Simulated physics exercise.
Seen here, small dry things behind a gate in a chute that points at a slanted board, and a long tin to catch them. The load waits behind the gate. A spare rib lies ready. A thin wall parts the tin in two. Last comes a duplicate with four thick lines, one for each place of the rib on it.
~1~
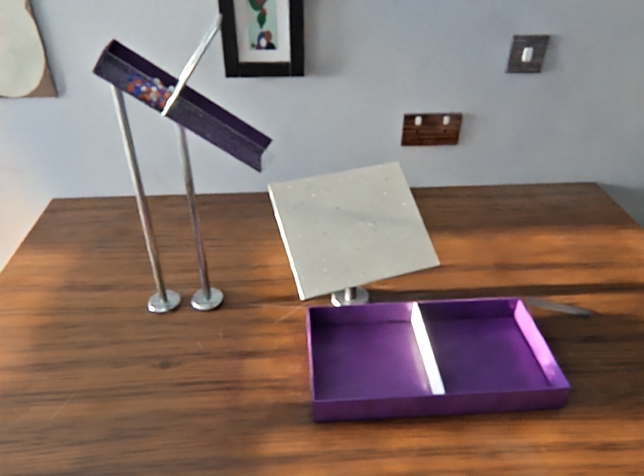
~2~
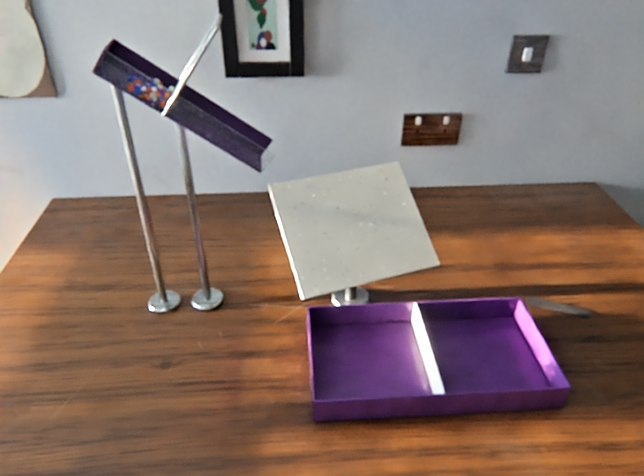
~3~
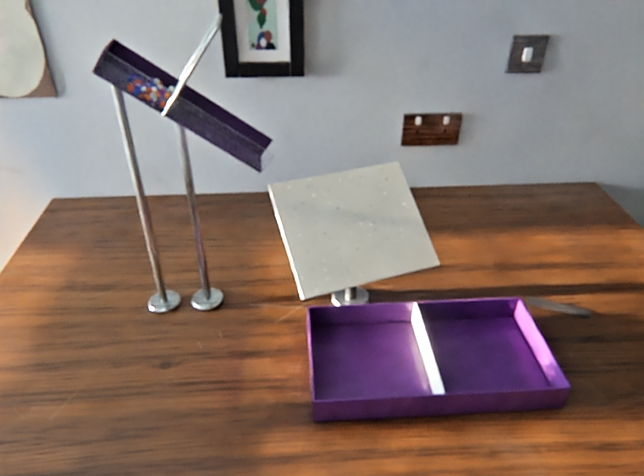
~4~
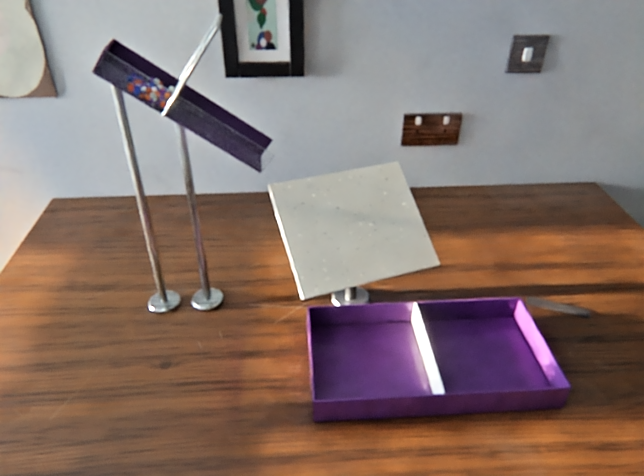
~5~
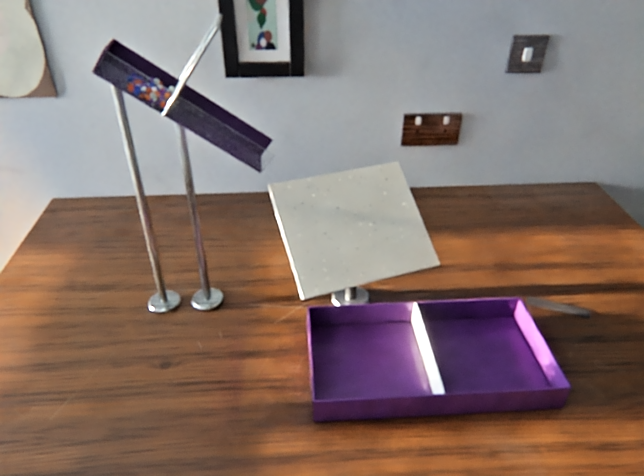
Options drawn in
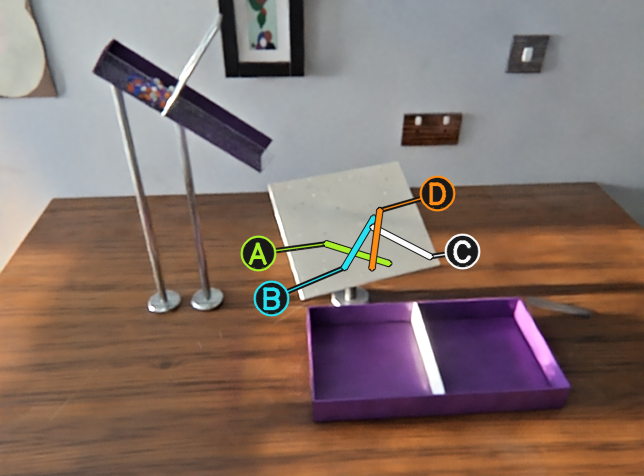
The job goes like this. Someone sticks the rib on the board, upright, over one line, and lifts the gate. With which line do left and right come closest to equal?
Take C.
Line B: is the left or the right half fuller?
Left.
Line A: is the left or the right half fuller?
Right.
On the marked copy, line A from (326, 243) to (388, 263); line B from (373, 217) to (344, 267); line C from (373, 227) to (430, 256); line D from (379, 210) to (372, 267).
If A is chosen, of what is caught, a small part in the left half, nearly all in the right.
If B is chosen, of what is caught, nearly all in the left half, a small part in the right.
If C is chosen, of what is caught, about a third in the left half, about two thirds in the right.
If D is chosen, of what is caught, all in the left half, none in the right.
